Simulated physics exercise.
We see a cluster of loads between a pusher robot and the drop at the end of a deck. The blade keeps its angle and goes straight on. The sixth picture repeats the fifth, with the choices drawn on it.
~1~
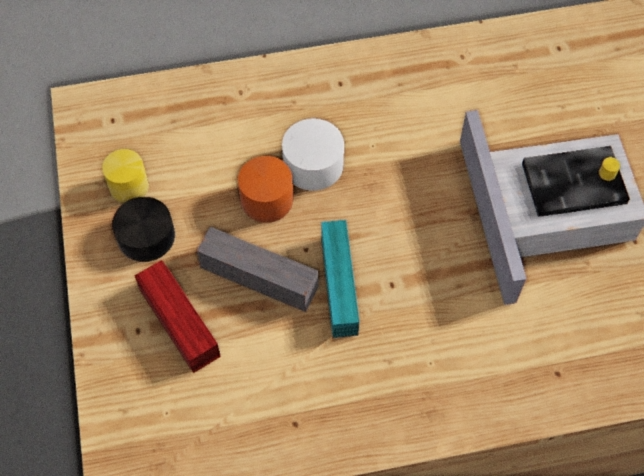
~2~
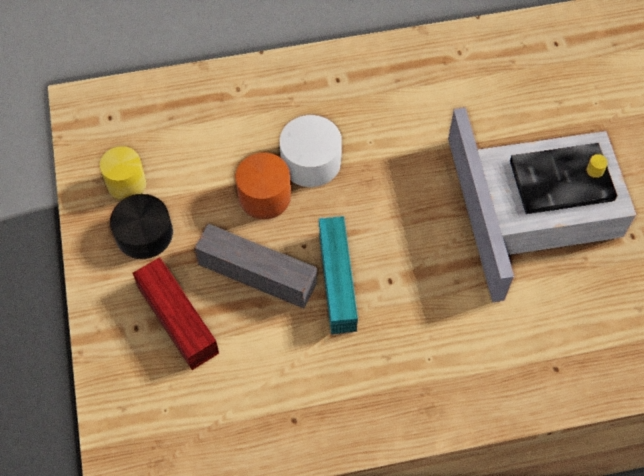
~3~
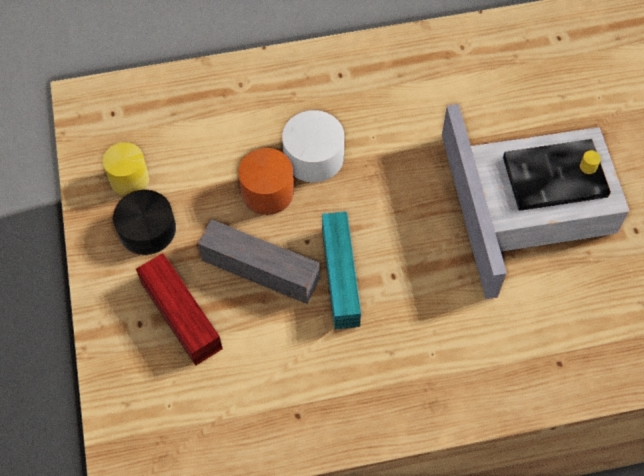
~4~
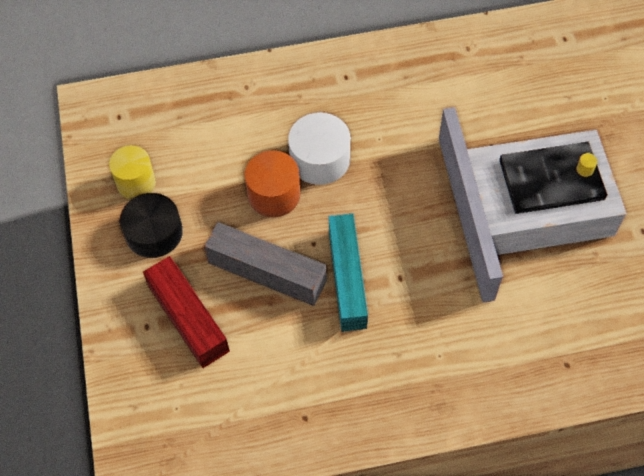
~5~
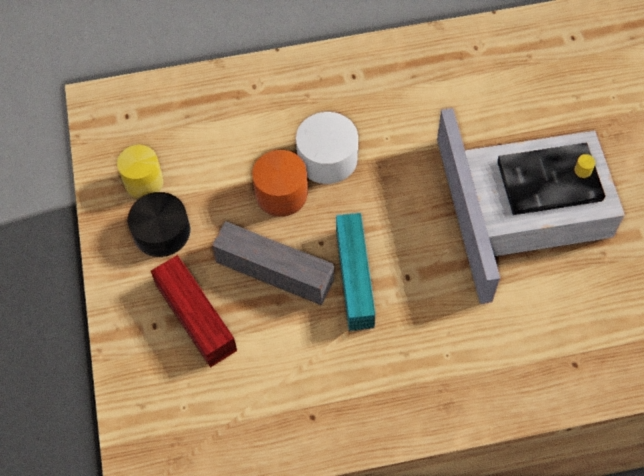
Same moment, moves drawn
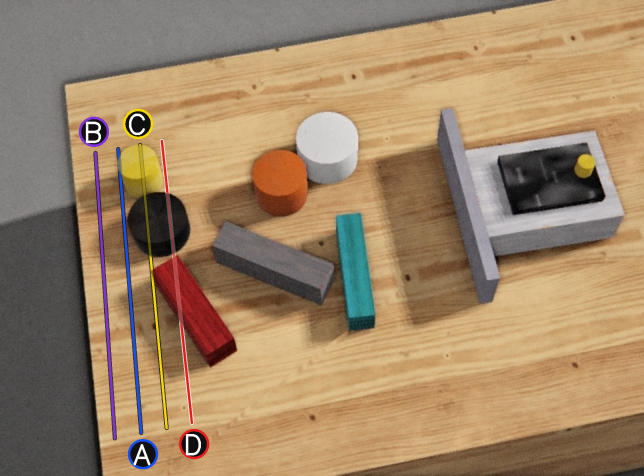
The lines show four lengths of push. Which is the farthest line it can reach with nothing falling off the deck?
The farthest safe stop is D.
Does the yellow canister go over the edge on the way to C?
By then, no.
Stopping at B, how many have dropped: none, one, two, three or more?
Three or more.
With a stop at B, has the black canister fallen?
By then, yes.
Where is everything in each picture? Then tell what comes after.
The first frame shows orange canister (266, 190); turquoise stick (340, 278); yellow canister (126, 176).
The second frame shows robot (556, 178); white canister (311, 152).
The third frame shows robot (549, 175); black canister (145, 222).
The fourth frame shows robot (546, 177); orange canister (273, 184).
The fifth frame shows robot (544, 179); yellow canister (141, 172); white canister (327, 148); grey bar (274, 263).
On the marked copy, A at (129, 281); B at (104, 285); C at (152, 276); D at (176, 272).
With D. Early on, robot (438, 198); white canister (309, 150); orange canister (272, 188).
Further on, robot (333, 218); black canister (151, 218); red stick (183, 314).
At the end, robot (251, 233); black canister (88, 233); red stick (105, 328); nothing has fallen.
As for the rest, A drops the red stick, grey bar and black canister; B drops the red stick, orange canister, grey bar and black canister; C drops the red stick and black canister.
